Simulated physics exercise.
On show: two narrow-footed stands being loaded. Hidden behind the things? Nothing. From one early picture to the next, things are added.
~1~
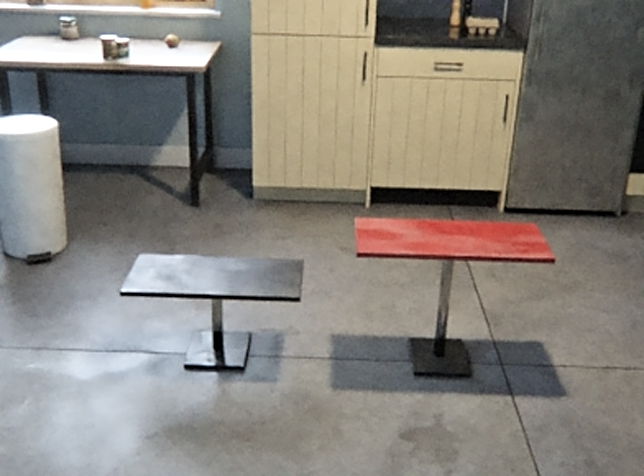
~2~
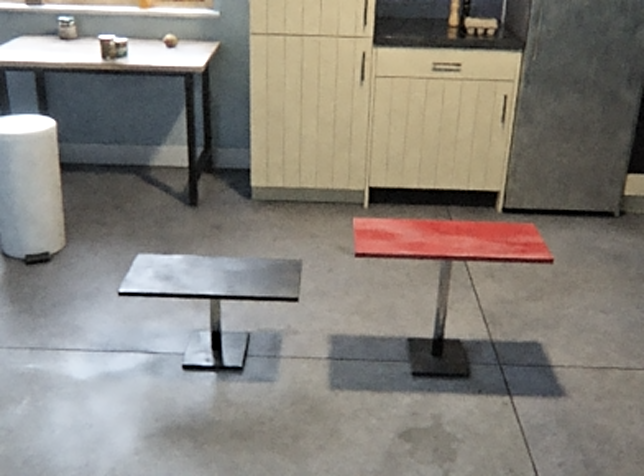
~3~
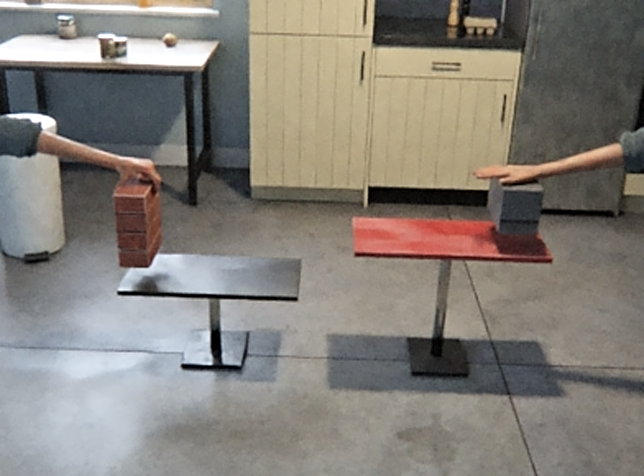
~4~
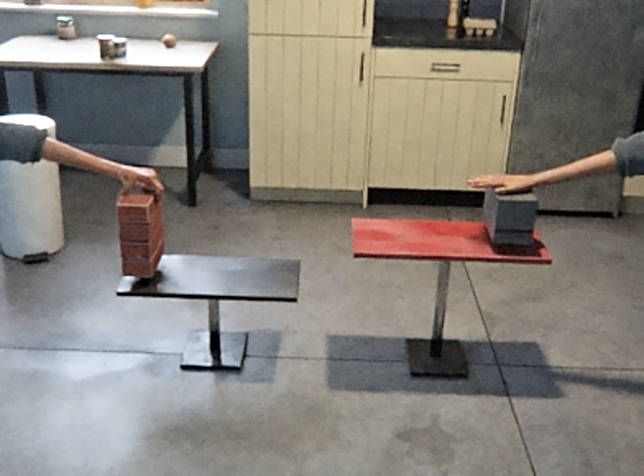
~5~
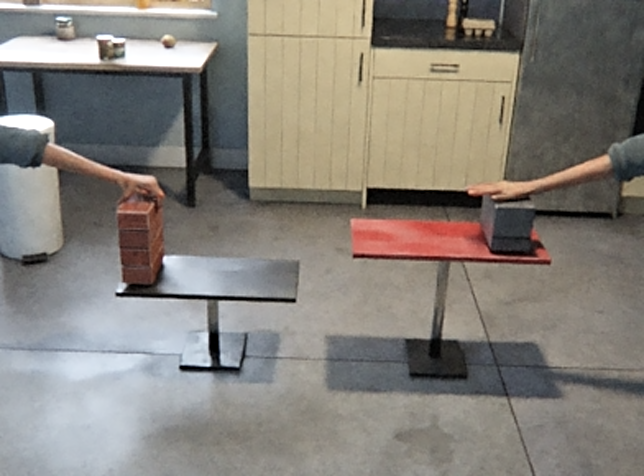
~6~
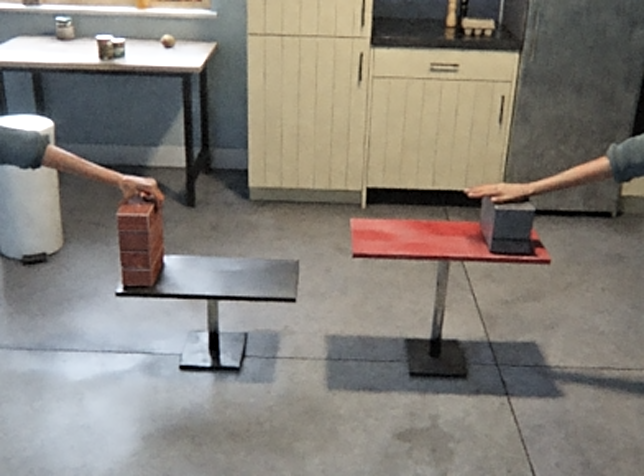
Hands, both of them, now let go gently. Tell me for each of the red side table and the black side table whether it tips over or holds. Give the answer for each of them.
Outcome: The red side table tips over, the black side table tips over.
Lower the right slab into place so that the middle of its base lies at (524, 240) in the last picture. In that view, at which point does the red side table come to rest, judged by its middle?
At rest at (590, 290).
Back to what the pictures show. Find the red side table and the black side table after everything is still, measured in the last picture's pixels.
So the red side table finishes at (582, 292), and the black side table finishes at (110, 286).
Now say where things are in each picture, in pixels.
In the first frame, red side table (450, 240); black side table (216, 277).
In the second frame, black side table (214, 277).
In the third frame, still on the way; red side table (448, 240); left bricks (139, 220).
In the fourth frame, still on the way; black side table (213, 277); right slab (509, 209).
In the fifth frame, still on the way; red side table (446, 241); left bricks (142, 236).
In the sixth frame, in place, still held; red side table (446, 241); black side table (212, 278); right slab (506, 218).
Then, 0.50 s later than the last frame, red side table tilted by 11° near (474, 239); black side table tilted by 29° near (167, 273).
Then, 0.74 s later than the last frame, red side table tilted by 37° near (531, 253); black side table tilted by 57° near (117, 282).
Then, 1.00 s later than the last frame, red side table tilted by 64° near (582, 280); black side table tilted by 56° near (111, 286).
When it is over, the red side table tips up, near (582, 292); the black side table tips up, near (110, 286).
